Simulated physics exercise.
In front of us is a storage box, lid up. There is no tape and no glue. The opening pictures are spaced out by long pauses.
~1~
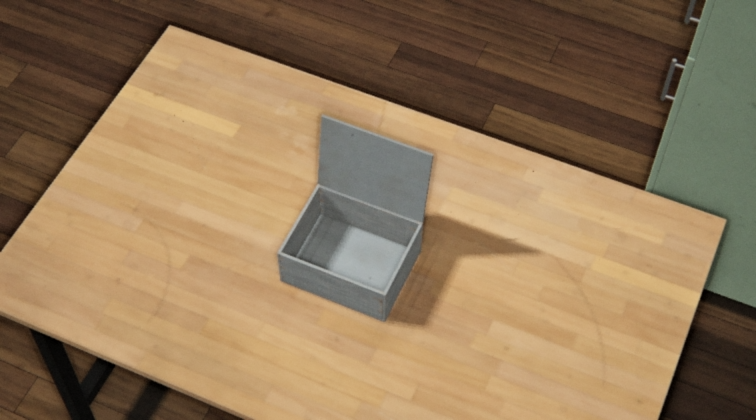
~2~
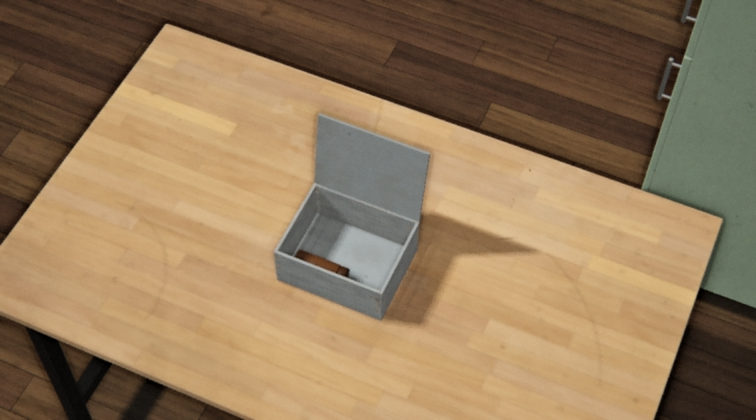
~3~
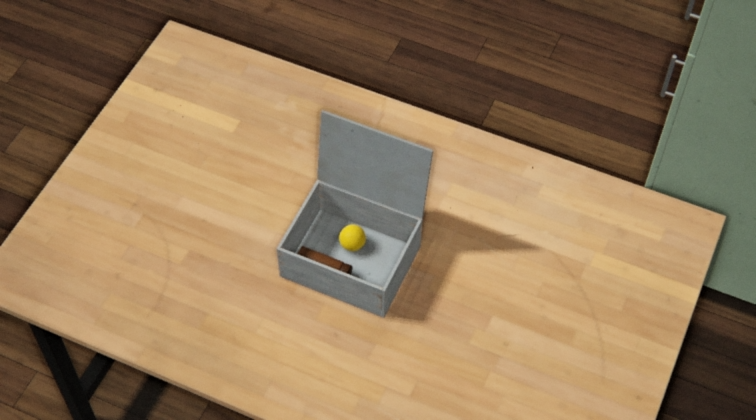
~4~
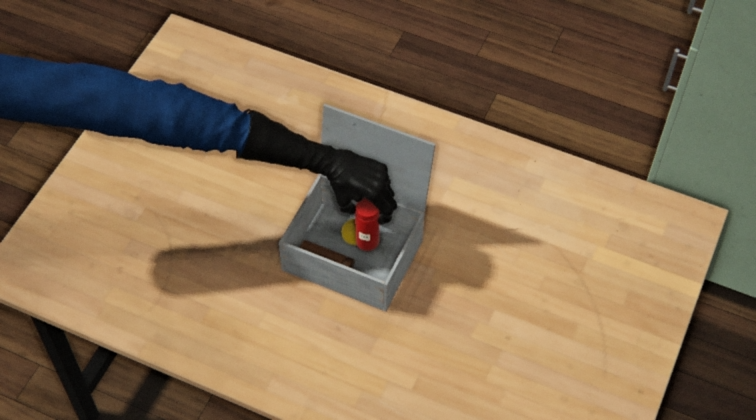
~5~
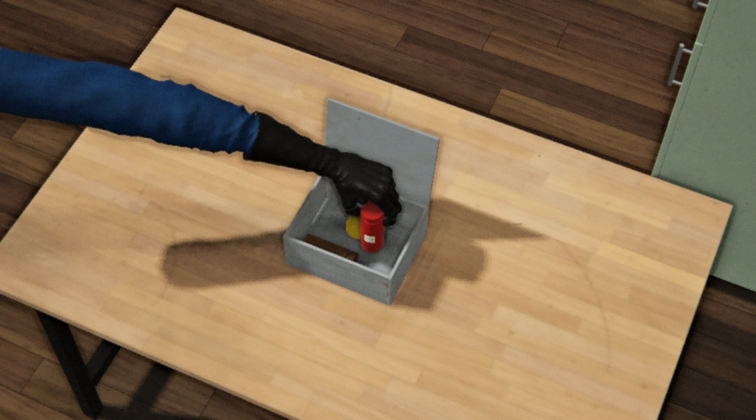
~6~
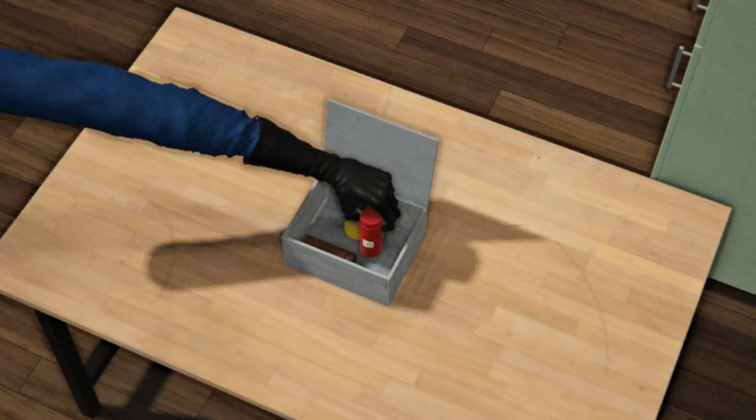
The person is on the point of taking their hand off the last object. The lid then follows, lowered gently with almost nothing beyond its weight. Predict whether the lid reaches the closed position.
It does not reach it.
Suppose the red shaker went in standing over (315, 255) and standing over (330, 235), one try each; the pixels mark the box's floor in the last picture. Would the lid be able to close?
First, it gets propped open; second, it gets propped open.
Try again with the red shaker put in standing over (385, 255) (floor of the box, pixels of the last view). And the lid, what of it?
Then the lid stays propped open.
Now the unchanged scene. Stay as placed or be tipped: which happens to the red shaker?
Looking at the last picture, it is left as set.
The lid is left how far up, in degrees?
The answer is about 16 degrees.
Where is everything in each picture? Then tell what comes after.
In the first frame, the last thing is not in view yet.
In the second frame, the last thing is not in view yet.
In the third frame, the last thing is not in view yet.
The fourth frame shows on its way; red shaker (368, 224).
The fifth frame shows on its way; red shaker (373, 227).
The sixth frame shows put in, still held; red shaker (371, 232).
Then, 1.30 s later than the last frame, lid 78° above the rim; red shaker moved about its own width near (371, 243).
Then, 1.80 s later than the last frame, lid 44° above the rim; red shaker moved about its own width near (371, 243).
When it is over, lid 16° above the rim; moved from the start, red shaker; the other 2 as before. End places, in pixels of the last picture, red shaker near (371, 243).
